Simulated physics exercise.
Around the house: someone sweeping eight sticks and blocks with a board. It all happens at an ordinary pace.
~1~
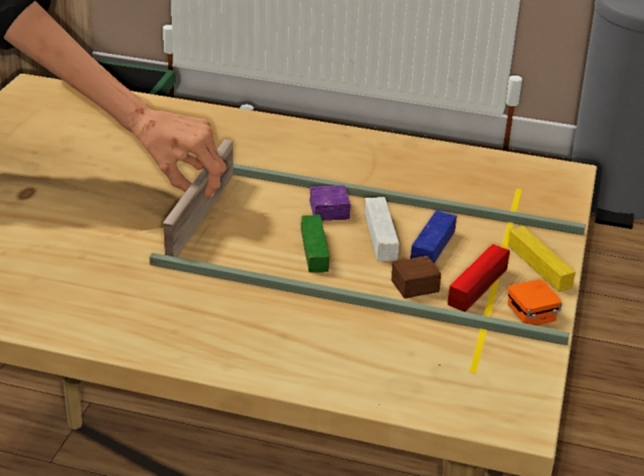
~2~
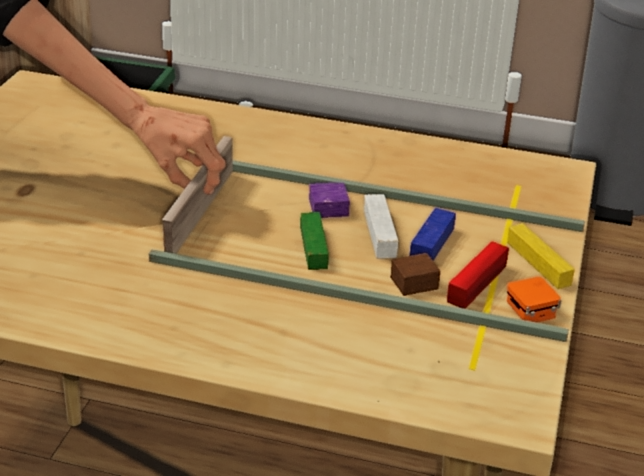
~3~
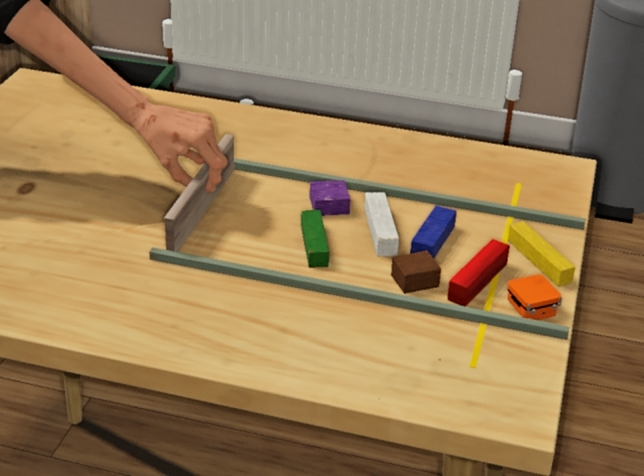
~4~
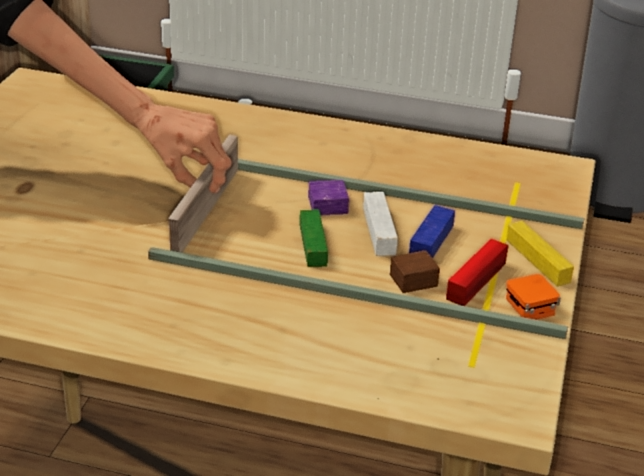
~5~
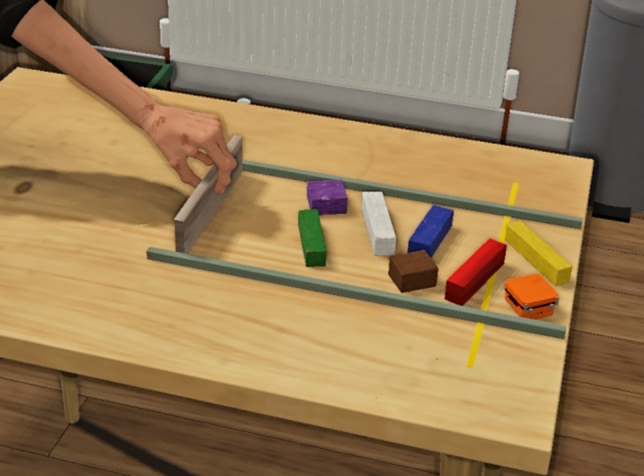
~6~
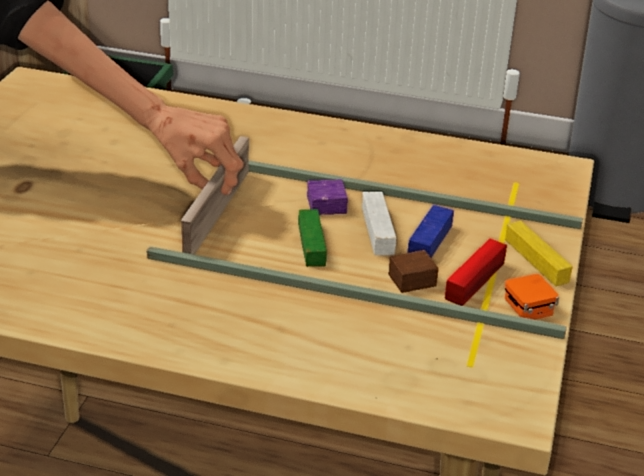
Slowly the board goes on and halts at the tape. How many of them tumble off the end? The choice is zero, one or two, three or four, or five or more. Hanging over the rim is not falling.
As it turns out, the number that fall off is one or two.
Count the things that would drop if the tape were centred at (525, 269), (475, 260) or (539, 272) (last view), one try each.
Down on the floor: 4, 1 and 6.
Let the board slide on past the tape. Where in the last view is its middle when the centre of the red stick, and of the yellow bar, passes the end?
About (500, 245), and (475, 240) for the other.
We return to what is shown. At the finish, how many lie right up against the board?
That makes 2.
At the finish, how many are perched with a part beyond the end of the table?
Overhanging: 2.
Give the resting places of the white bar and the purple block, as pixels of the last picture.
First (544, 256), then (521, 235).
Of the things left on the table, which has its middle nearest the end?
Foremost is the red stick.
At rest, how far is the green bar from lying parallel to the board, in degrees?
About 0°.
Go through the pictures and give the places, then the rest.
The first picture shows orange case (533, 304); yellow bar (541, 259); red stick (479, 277); board (201, 197); tape (499, 270).
The second picture shows yellow bar (540, 255); board (200, 194).
The third picture shows red stick (479, 272); green bar (315, 238).
The fourth picture shows orange case (532, 298); brown block (414, 272).
The fifth picture shows yellow bar (538, 253); purple block (327, 197).
The sixth picture shows orange case (530, 298); yellow bar (538, 253); red stick (476, 272); board (217, 195); tape (496, 264).
Soon after, none off yet; orange case at rest near (530, 298); yellow bar at rest near (538, 253); red stick at rest near (476, 272).
After that, none off yet; orange case displaced about its own width near (558, 306); yellow bar displaced a little near (561, 253); red stick displaced a little near (525, 287).
In the end, the number that fall off is one or two; gone, yellow bar and orange case.
